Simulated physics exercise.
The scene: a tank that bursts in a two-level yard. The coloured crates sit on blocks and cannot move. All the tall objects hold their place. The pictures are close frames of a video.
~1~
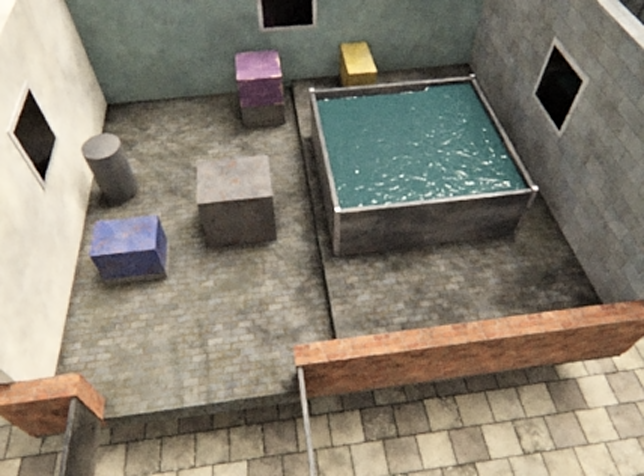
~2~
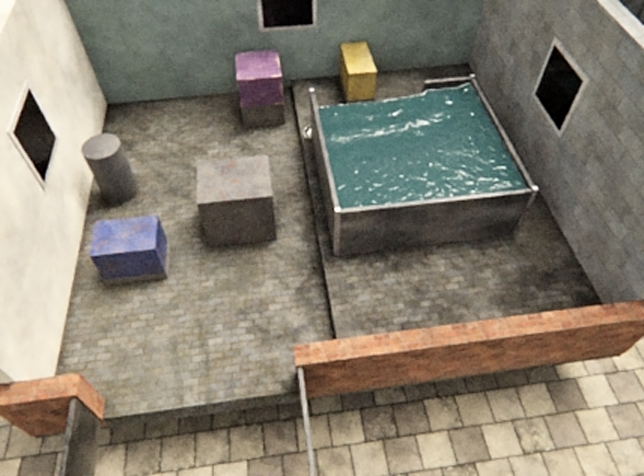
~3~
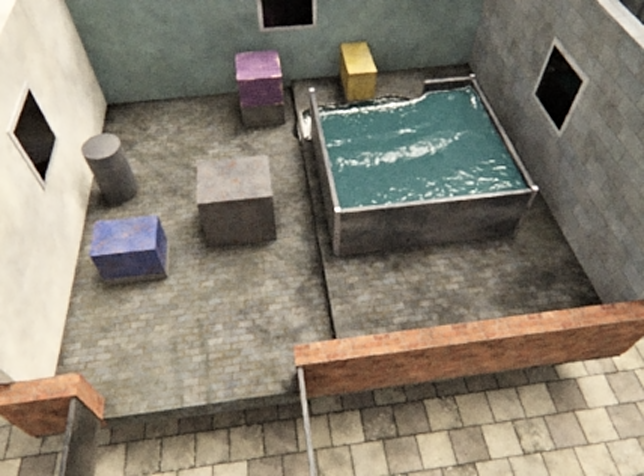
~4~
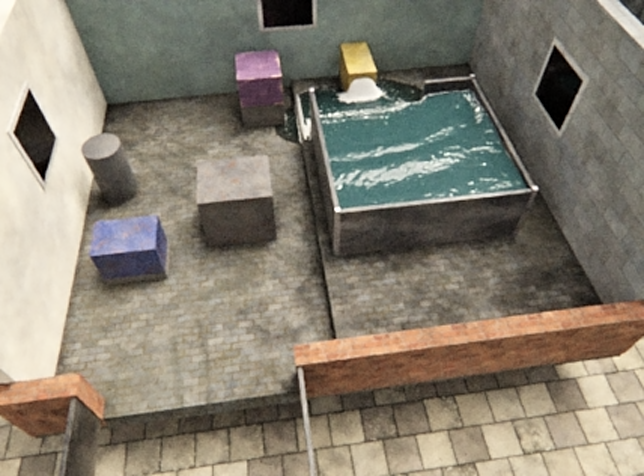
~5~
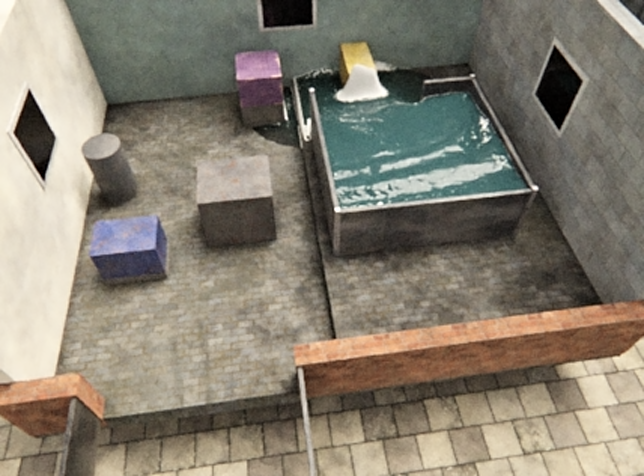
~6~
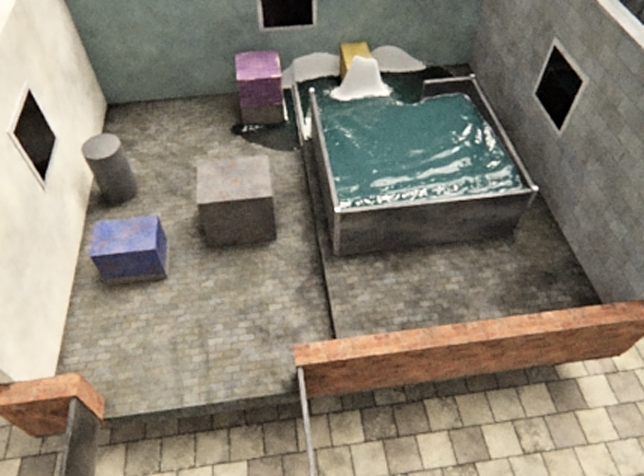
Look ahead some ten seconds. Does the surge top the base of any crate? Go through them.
In the end: The yellow crate is soaked; the purple crate is soaked; the blue crate is soaked.
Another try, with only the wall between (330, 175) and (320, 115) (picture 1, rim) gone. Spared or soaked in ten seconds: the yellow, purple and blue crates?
Yellow escapes it, purple is spared, blue is topped.
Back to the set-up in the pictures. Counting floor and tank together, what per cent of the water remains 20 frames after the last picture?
Near 100 in a hundred.
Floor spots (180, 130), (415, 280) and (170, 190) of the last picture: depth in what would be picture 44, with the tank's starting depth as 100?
In turn 20, 6 and 20 in a hundred.
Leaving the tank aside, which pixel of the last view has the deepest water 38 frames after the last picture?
Around (292, 111).
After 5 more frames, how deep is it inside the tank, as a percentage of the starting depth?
Near 66 in a hundred.
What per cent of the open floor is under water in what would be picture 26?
Some 65 per cent.
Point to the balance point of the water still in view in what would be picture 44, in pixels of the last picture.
Near (324, 170).
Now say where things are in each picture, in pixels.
The open tank at (413, 140) is whole and still, in the first picture.
Water pours out on the open tank's far side and has run to (308, 135), in the second picture.
Water pours out on the open tank's far side and has run to (299, 127), in the third picture.
Water pours out on the open tank's far side and has run to (287, 116), in the fourth picture.
The front is at (405, 70), out from the gap on the open tank's far side, in the fifth picture.
Water pours out on the open tank's far side and has run to (438, 67), in the sixth picture.
A moment on, water covers 20 % of the floor; the yellow crate water round its plinth, the purple crate water round its plinth, the blue crate not reached.
Next, water covers 40 % of the floor; the yellow crate water round its plinth, the purple crate water round its plinth, the blue crate not reached.
Then, water covers 65 % of the floor; the yellow crate water round its plinth, the purple crate water round its plinth, the blue crate water round its plinth.
Later, water covers 95 % of the floor; the yellow crate water round its plinth, the purple crate water round its plinth, the blue crate water round its plinth.
In the end, water covers 100 % of the floor; the yellow crate was topped, the purple crate was topped, the blue crate was topped.
